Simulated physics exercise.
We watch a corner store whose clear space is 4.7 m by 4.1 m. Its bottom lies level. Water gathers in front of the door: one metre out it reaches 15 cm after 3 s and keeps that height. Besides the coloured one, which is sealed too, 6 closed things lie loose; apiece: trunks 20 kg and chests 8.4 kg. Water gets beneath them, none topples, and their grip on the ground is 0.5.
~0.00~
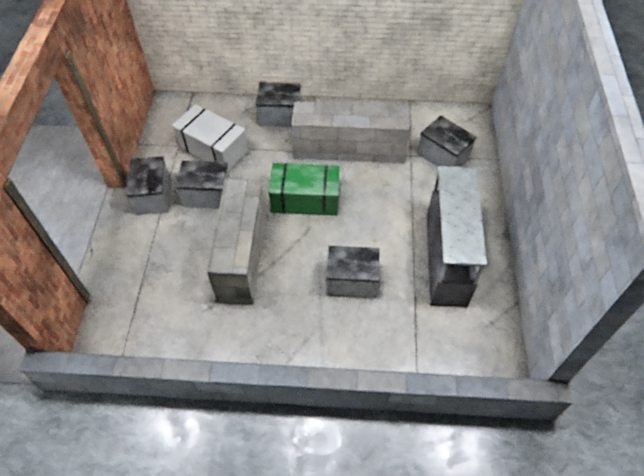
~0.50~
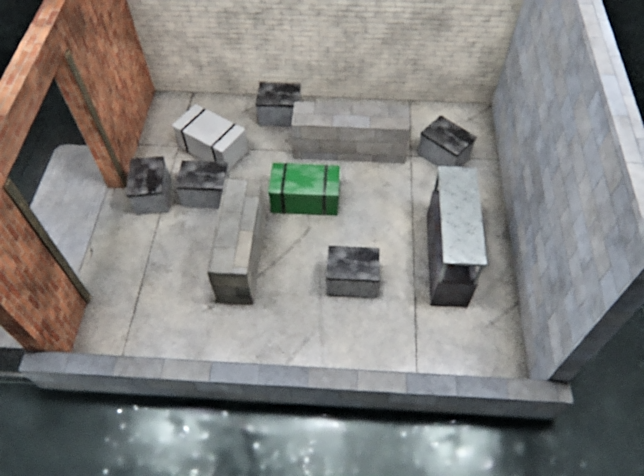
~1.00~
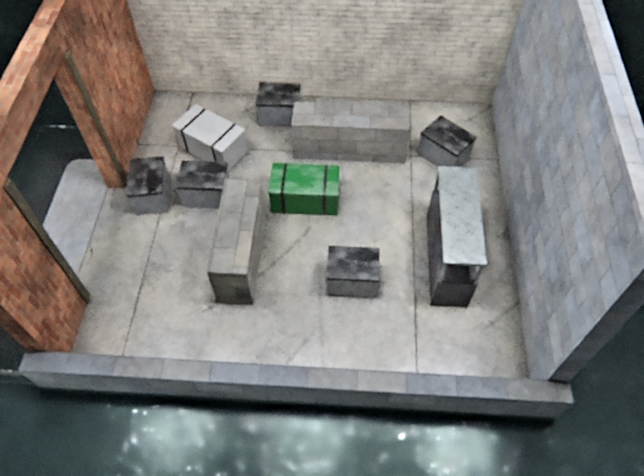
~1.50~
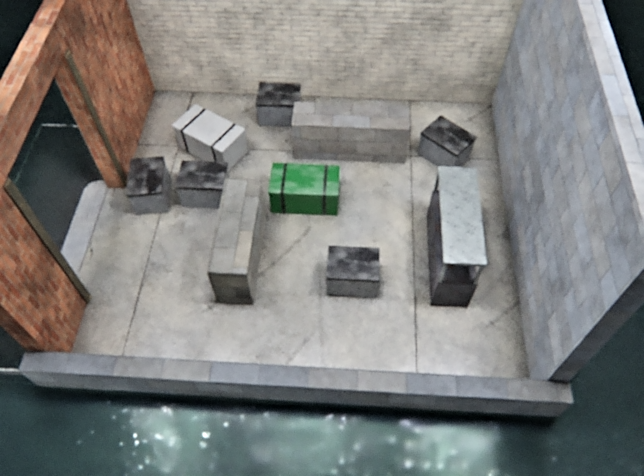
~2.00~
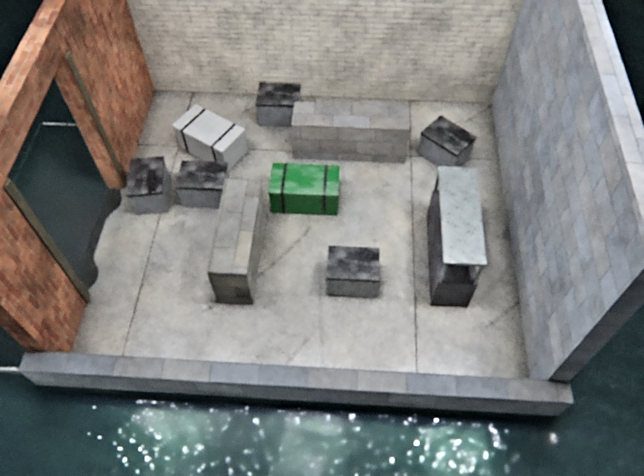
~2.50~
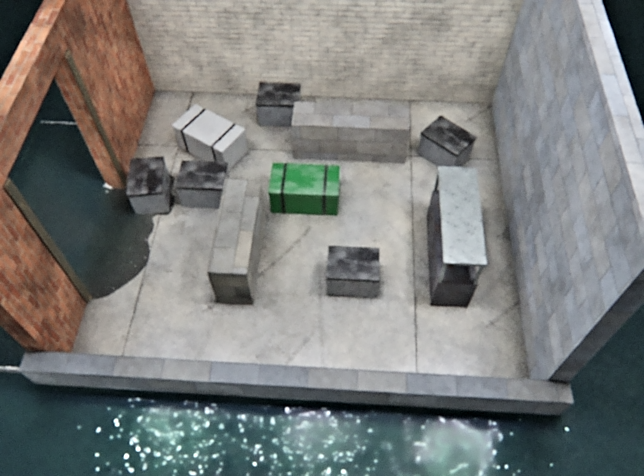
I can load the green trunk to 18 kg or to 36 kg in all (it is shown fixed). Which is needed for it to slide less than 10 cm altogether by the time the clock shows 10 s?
Verdict: The smaller load will do.
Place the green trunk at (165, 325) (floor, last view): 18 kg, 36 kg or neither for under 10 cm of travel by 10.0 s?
Neither is enough.
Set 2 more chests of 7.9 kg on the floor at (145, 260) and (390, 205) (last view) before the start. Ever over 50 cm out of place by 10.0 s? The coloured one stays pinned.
In that order: Past it, under.
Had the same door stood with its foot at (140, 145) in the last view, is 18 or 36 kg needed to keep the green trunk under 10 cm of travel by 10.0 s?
Then only the larger load is enough.
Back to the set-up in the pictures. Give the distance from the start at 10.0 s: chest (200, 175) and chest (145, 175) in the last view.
In that order: 140 cm, 40 cm.
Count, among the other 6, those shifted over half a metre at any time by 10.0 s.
3 of them.
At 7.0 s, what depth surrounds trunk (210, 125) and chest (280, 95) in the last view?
Roughly 5 and 2 cm.
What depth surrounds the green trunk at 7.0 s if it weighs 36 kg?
About 2 cm.
After 3.5 s the green trunk would be 0 cm from its start with 18 kg and 0 cm from its start with 36 kg; 0 cm of water round it then.
After 4.5 s the green trunk would be 0 cm from its start with 18 kg and 0 cm from its start with 36 kg; 1 cm of water round it then.
After 7.0 s the green trunk would be 0 cm from its start with 18 kg and 0 cm from its start with 36 kg; 2 cm of water round it then.
After 10.0 s the green trunk would be 0 cm from its start with 18 kg and 0 cm from its start with 36 kg; 3 cm of water round it then.
